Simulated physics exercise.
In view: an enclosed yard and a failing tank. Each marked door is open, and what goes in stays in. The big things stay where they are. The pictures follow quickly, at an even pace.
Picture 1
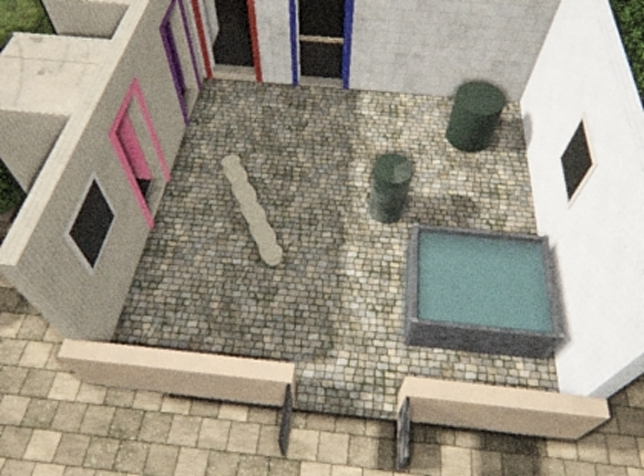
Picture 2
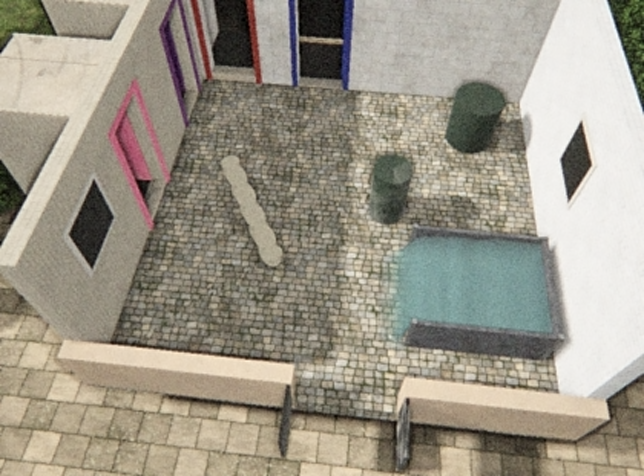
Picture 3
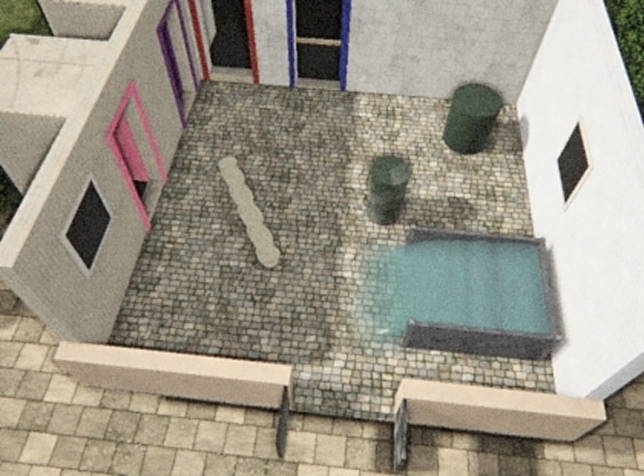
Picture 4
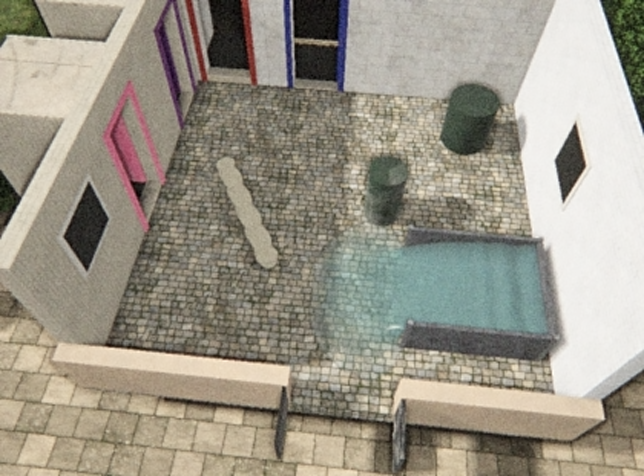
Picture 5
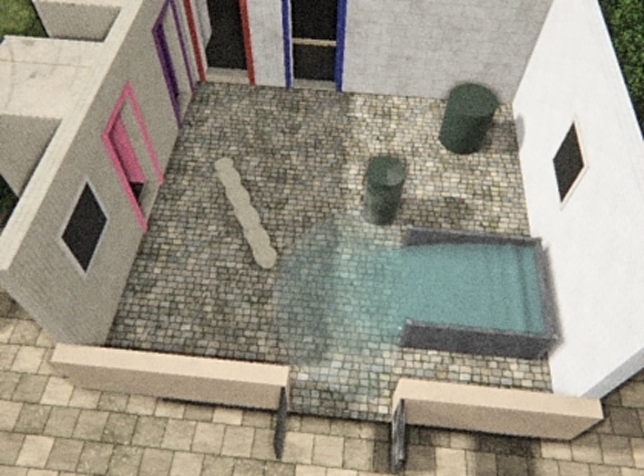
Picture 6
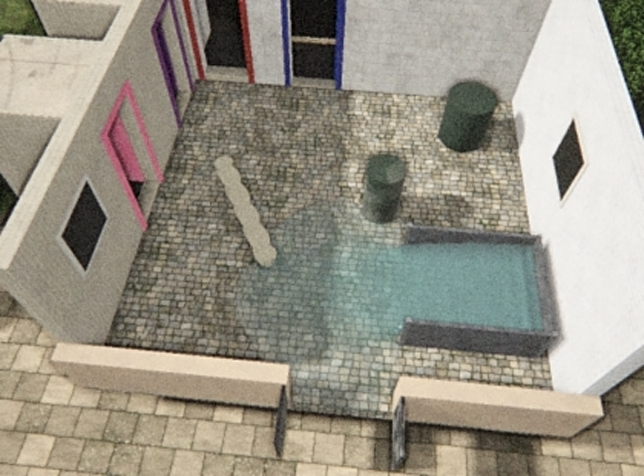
In a walled cobbled courtyard, water pours from the open left side of a rectangular tank and spreads leftward across the paving.
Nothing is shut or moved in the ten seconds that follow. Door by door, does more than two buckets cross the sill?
In the end: The blue door takes more than that; the pink door stays under that; the red door stays under that; the purple door takes more than that.
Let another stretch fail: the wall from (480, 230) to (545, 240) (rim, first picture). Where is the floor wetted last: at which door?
That is the pink-painted one.
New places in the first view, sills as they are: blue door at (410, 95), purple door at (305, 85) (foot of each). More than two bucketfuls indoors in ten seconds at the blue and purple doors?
My reading: The blue door is under, the purple door is over.
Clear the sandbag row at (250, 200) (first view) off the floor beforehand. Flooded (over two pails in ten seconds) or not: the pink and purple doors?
Pink takes more; purple is over.
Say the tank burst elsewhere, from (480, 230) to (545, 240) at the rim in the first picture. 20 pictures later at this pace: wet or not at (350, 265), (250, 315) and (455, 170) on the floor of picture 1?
In turn: Free of water, free of water, flooded.
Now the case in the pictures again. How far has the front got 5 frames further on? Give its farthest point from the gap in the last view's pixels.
I would point to (110, 330).
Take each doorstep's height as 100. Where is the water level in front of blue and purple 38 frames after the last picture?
Roughly 260 per cent, then 320 per cent.
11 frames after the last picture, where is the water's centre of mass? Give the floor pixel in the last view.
At about (301, 282).
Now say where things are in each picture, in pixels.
The first frame shows still water in the water tank at (482, 280).
In the second frame, water pours out at (412, 288) and has run to (403, 249).
In the third frame, water pours out at (409, 291) and has run to (375, 244).
In the fourth frame, water pours out at (407, 293) and has run to (332, 247).
In the fifth frame, the front is at (288, 256), out from the gap at (405, 293).
In the sixth frame, water pours out at (405, 291) and has run to (243, 290).
A moment on, water covers 35 % of the floor; the blue door not reached, the pink door not reached, the red door not reached, the purple door not reached.
Next, water covers 40 % of the floor; the blue door not reached, the pink door wet at the sill, nothing in, the red door not reached, the purple door not reached.
Then, water covers 55 % of the floor; the blue door under two buckets in, the pink door wet at the sill, nothing in, the red door wet at the sill, nothing in, the purple door under two buckets in.
Later, water covers 60 % of the floor; the blue door over two buckets in, the pink door wet at the sill, nothing in, the red door under two buckets in, the purple door far over two buckets in.
In the end, water covers 90 % of the floor; the blue door over two buckets in, the pink door under two buckets in, the red door under two buckets in, the purple door far over two buckets in.
